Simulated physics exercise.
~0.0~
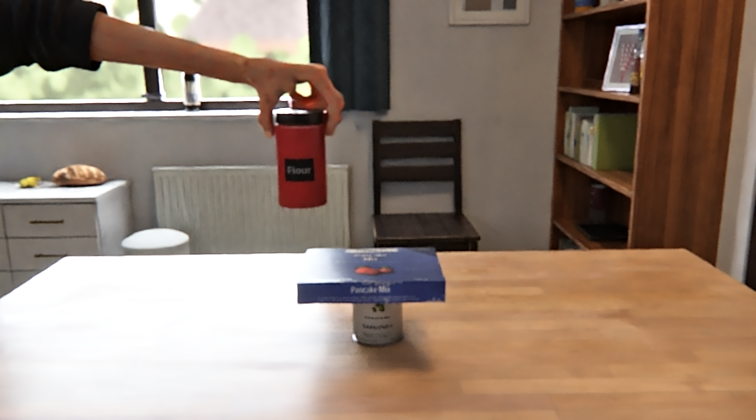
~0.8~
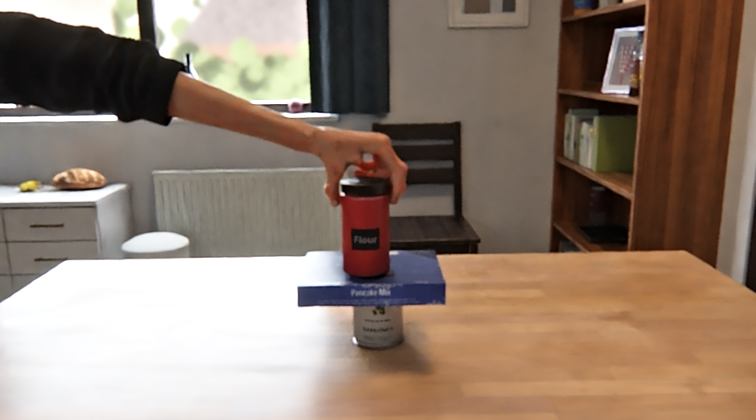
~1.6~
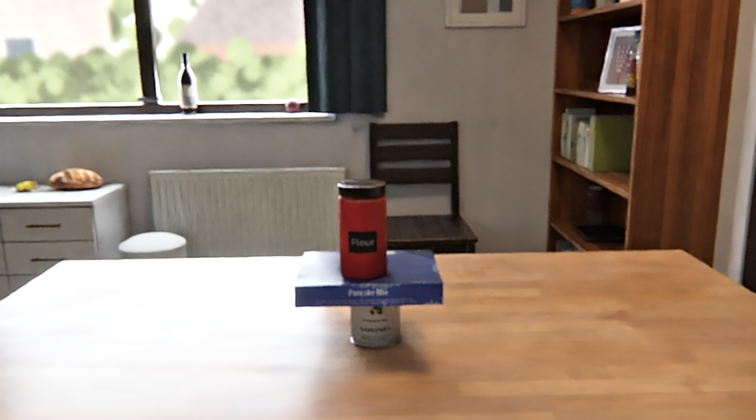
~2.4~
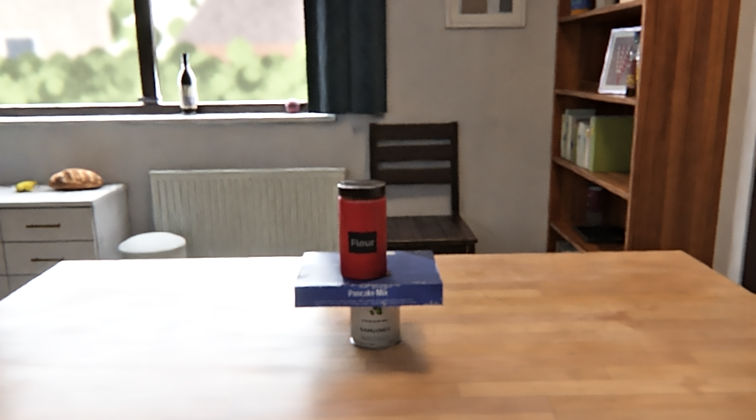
Red flour jar being lowered by a hand onto a blue packet balanced on a white tin, staying upright once released.
